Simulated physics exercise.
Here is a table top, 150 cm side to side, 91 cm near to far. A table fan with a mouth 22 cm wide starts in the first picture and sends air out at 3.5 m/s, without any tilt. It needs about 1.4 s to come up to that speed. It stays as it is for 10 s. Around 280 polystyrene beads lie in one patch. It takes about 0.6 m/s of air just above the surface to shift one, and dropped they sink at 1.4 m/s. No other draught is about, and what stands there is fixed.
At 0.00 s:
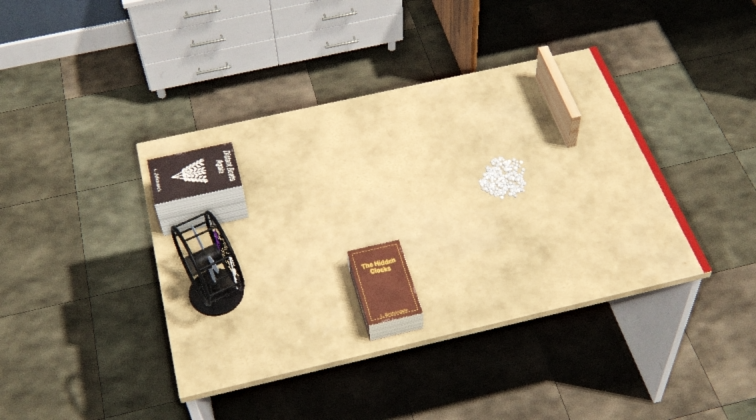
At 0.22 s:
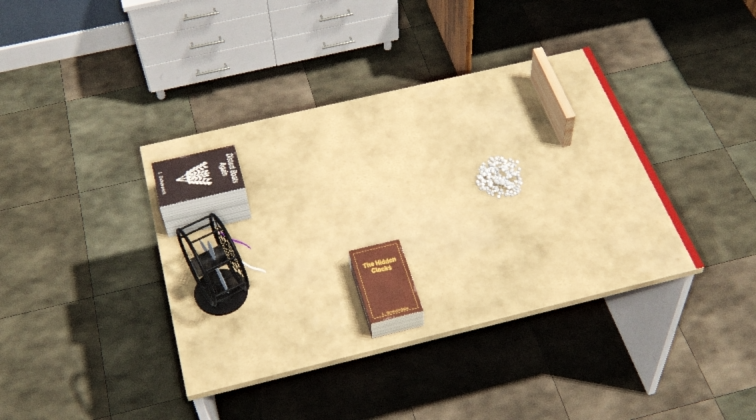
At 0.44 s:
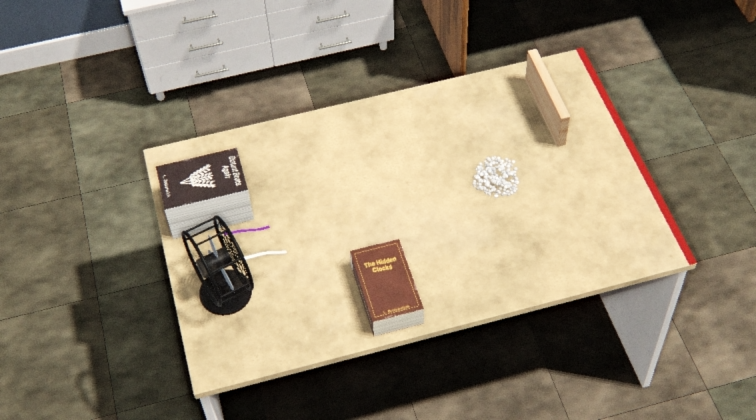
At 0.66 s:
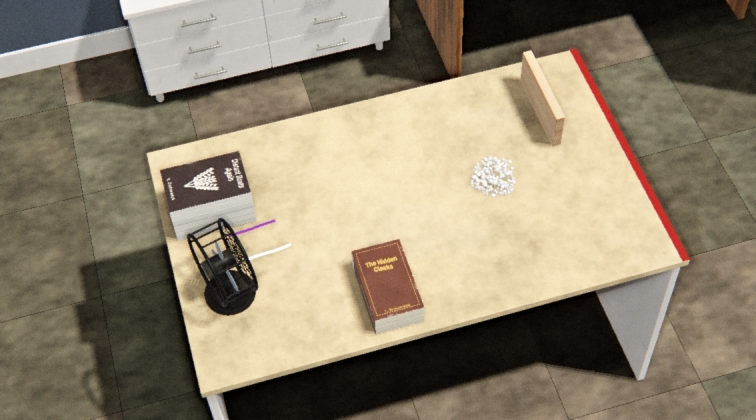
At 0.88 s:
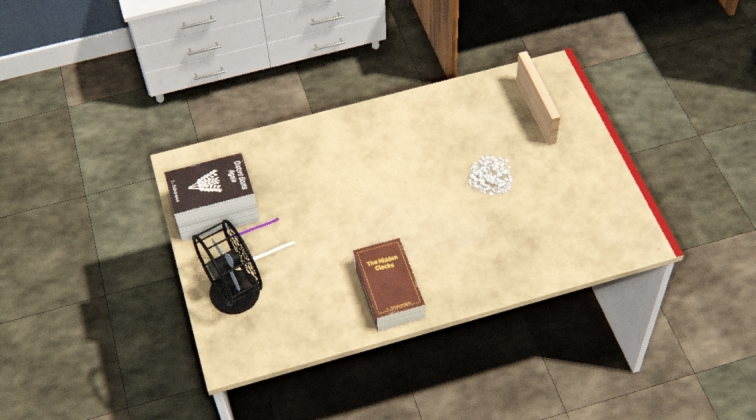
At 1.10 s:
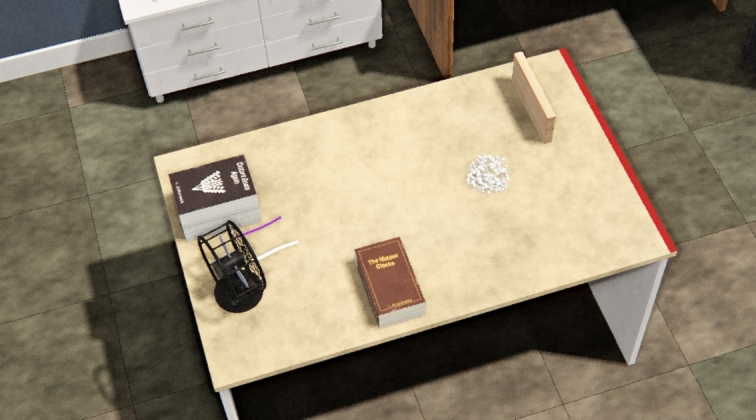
To begin with, a black table fan stands beside a thick book at the left of a pale table, with another book, white beads and an upright board to its right. Purple and white ribbons then stream rightward from the fan and stay out, while the beads lie unstirred as the view shifts slightly.
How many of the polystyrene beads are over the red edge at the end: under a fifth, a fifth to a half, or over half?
The share over the red edge is over half.
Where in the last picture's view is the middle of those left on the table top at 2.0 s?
Near (625, 229).
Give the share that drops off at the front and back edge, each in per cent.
Roughly 0 % front, 10 % back.
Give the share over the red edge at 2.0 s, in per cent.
Near 70 %.
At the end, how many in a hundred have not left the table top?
Near 10 %.
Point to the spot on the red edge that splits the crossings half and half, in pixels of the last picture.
Around (638, 179).
After 2.0 s, 71 % are on the move or not yet settled, 74 % are over the red edge; the middle of those still in play is near (628, 229).
After 3.2 s, 8 % are on the move or not yet settled, 81 % are over the red edge.
After 5.5 s, 8 % are on the move or not yet settled, 81 % are over the red edge.
After 10.0 s, at the end, 81 % are over the red edge.
